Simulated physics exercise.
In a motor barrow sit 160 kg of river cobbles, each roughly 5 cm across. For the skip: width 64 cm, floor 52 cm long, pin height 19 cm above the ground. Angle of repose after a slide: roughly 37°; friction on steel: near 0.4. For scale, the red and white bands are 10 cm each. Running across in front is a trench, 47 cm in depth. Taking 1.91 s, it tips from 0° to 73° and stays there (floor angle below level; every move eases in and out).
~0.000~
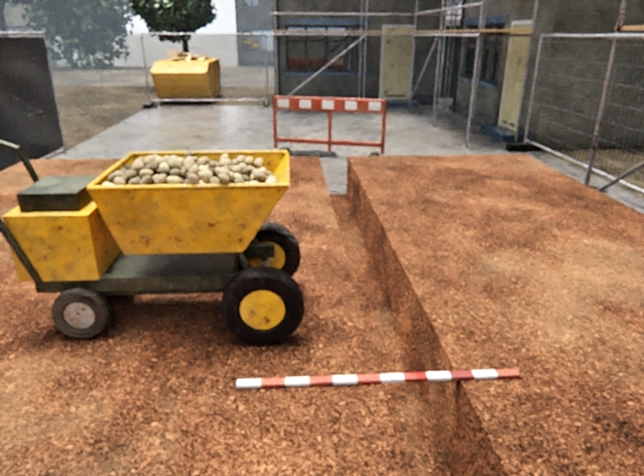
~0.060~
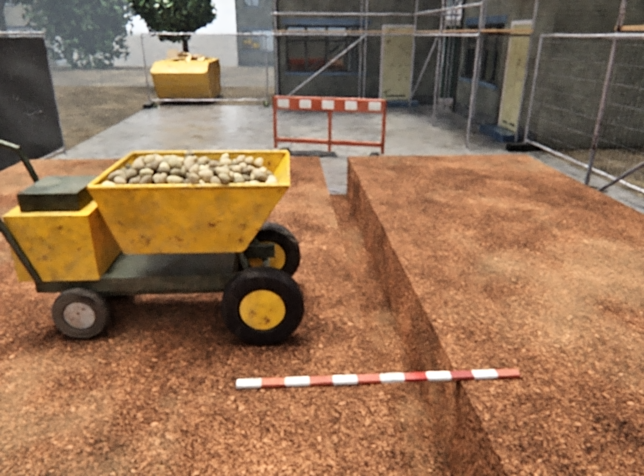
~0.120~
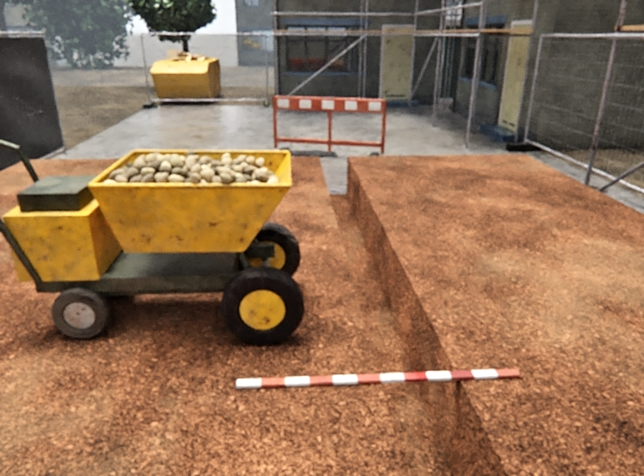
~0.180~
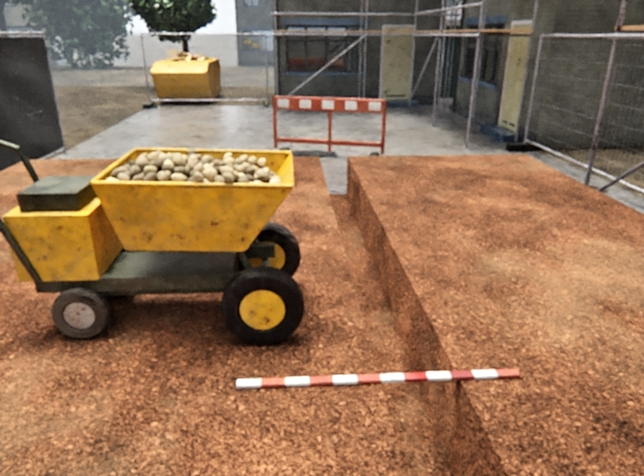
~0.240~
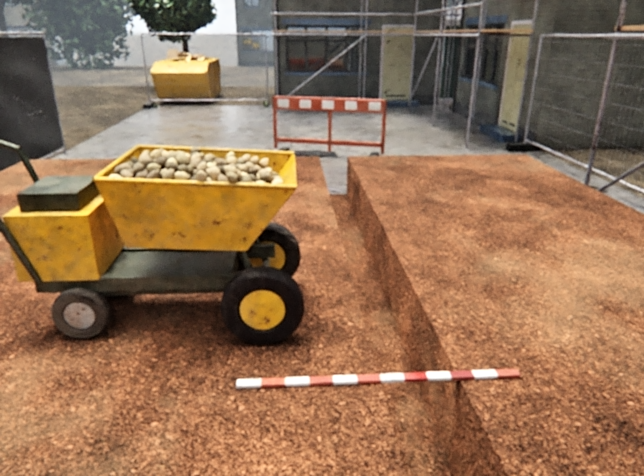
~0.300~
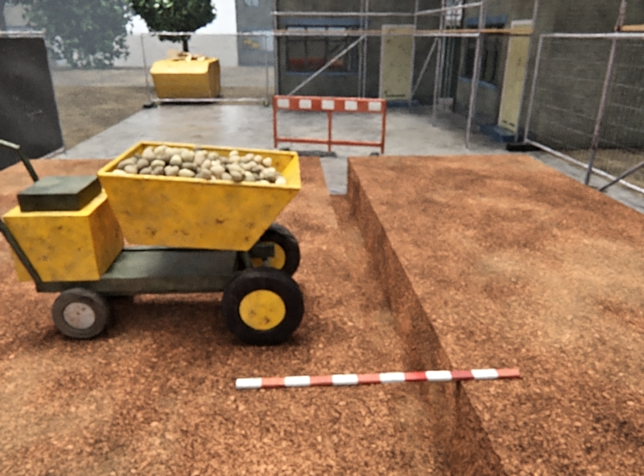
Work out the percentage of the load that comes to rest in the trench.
It works out at about 76 per cent of the load.
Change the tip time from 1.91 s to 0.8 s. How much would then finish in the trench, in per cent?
It would be near 50 per cent.
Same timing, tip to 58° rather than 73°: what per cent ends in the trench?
About 45%.
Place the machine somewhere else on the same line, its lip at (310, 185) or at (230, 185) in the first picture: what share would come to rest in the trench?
Result: Close to 55 then close to 95 per cent.
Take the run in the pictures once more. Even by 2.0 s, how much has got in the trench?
Some 35 per cent.
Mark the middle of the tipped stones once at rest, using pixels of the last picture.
At about pixel (401, 360) in the last view.
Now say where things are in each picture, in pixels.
The first frame shows lip at (288, 186), floor tilted 0°, highest stones at (172, 163).
The second frame shows lip at (289, 186), floor tilted 0°, highest stones at (172, 163); the stones move at 0.1 m/s on average.
In the third frame, the skip is at 1°, its lip at (290, 186); the top of the load is at (173, 162); the stones move at 0.1 m/s on average.
The fourth frame shows lip at (293, 187), floor tilted 2°, highest stones at (168, 160); the stones move at 0.2 m/s on average.
In the fifth frame, the skip is at 3°, its lip at (296, 187); the top of the load is at (171, 158); the stones move at 0.2 m/s on average.
In the sixth frame, the skip is at 5°, its lip at (300, 188); the top of the load is at (168, 156); the stones move at 0.3 m/s on average.
After 1.4 s the floor is at 61°; 96 % in the skip, 4 % in the trench; the foremost stones are at (423, 304).
After 2.0 s the floor is at 73°; 49 % in the skip, 34 % in the trench, 17 % past the trench; the foremost stones are at (515, 304).
After 2.4 s the floor is at 73°; 26 % in the skip, 49 % in the trench, 25 % past the trench; the foremost stones are at (548, 302).
After 4.3 s the floor is at 73°; 0 % in the skip, 76 % in the trench, 24 % past the trench; the foremost stones are at (556, 302).
